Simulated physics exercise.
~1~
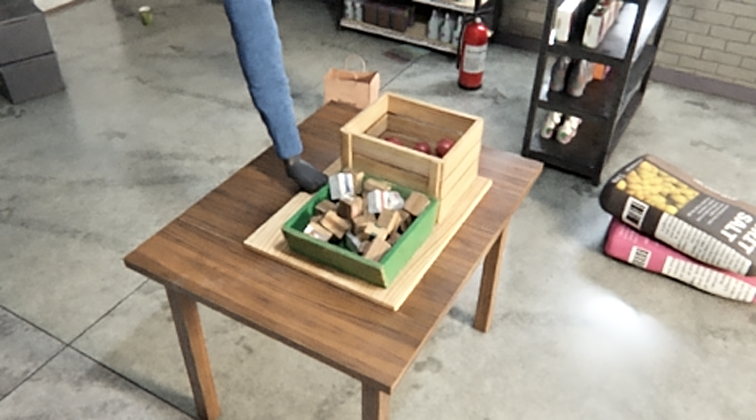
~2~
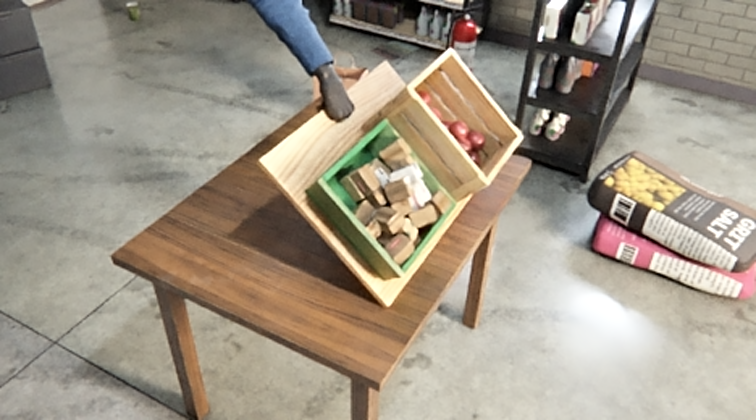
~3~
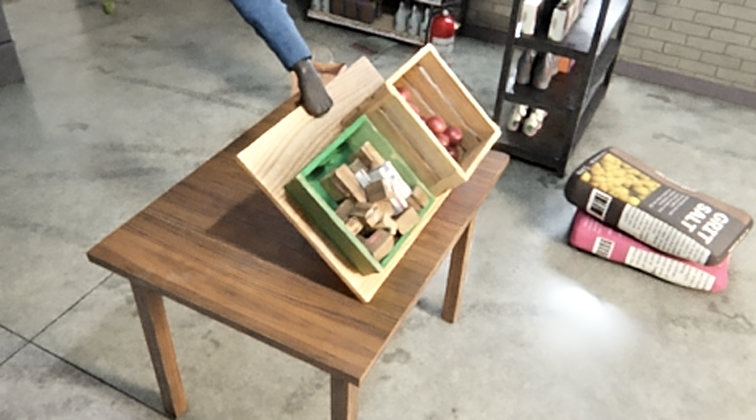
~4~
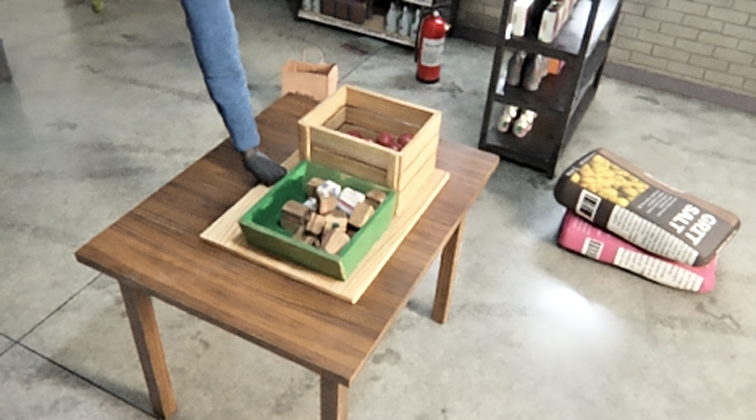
At first, a wooden box of red apples and a green box of little parcels sit on a pale board on a brown table, with a gloved hand at the board's left edge. The hand lifts that side, tipping the board and both boxes steeply to the right. The apples and parcels stay inside as the board is held slanted, while the view drifts slightly right. The hand then brings the board back down. Finally it lies flat on the table, both boxes upright and nothing spilled.
